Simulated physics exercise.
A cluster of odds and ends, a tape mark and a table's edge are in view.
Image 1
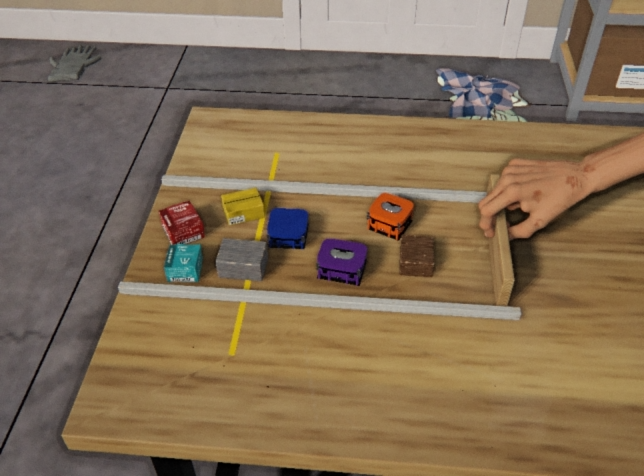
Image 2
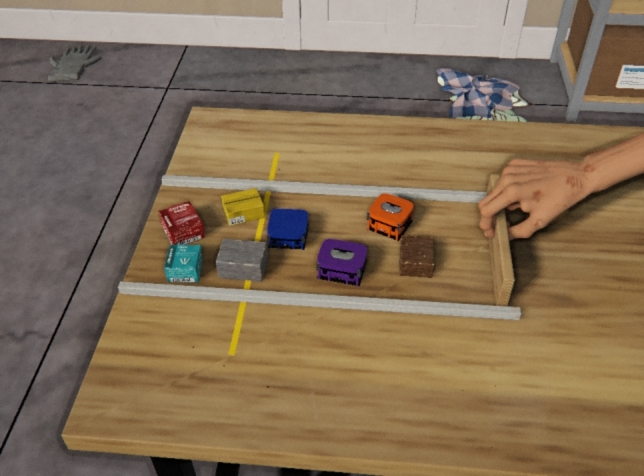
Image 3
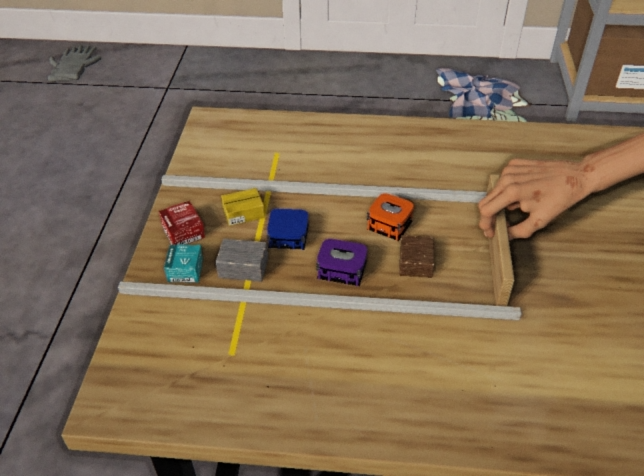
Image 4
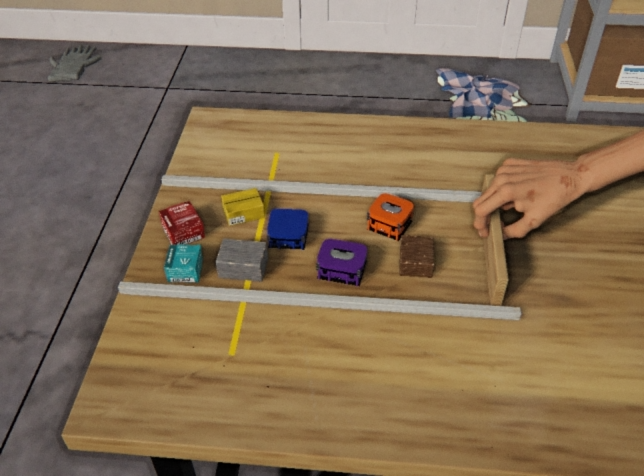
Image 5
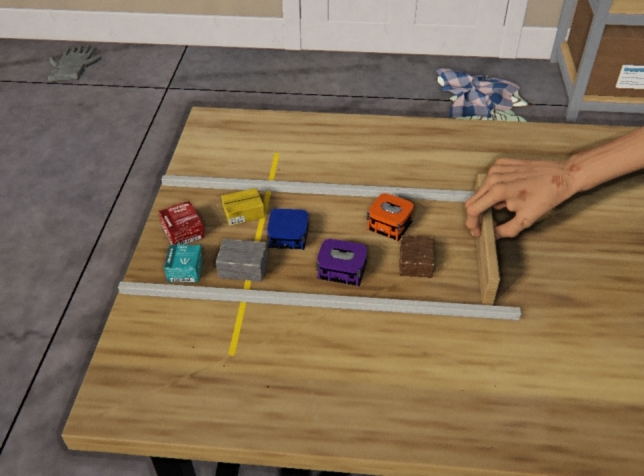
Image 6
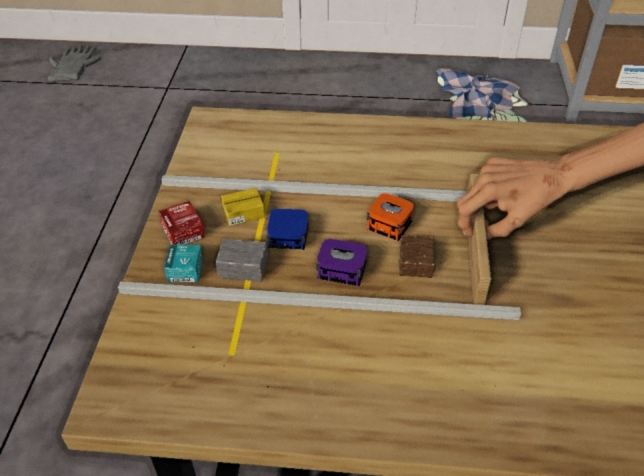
On a wooden table, small coloured boxes and blocks sat between two pale rails near a yellow tape line, while a hand held a board at the right, then slid it slightly left.
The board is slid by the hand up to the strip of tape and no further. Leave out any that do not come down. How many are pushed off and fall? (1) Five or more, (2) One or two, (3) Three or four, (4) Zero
2.
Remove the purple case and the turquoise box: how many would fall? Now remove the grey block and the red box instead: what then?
Well, the first time you'd get 0, and the next time 0.
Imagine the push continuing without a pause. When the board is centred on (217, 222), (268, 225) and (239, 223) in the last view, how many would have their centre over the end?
In order: 3, 1, 1.
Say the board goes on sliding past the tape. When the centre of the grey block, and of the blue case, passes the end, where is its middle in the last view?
For the grey block, about (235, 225); for the blue case, about (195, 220).
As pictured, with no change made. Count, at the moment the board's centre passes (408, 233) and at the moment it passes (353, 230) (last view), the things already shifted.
I count 2 first and 3 after.
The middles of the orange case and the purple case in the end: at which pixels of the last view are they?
The orange case ends up near (244, 213), and the purple case near (197, 257).
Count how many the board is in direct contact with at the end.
In contact: 2.
Soon after, none off yet; red box at rest near (182, 224); turquoise box at rest near (184, 263); yellow box at rest near (243, 207).
By the end, the number that fall off is one or two; fallen, turquoise box.
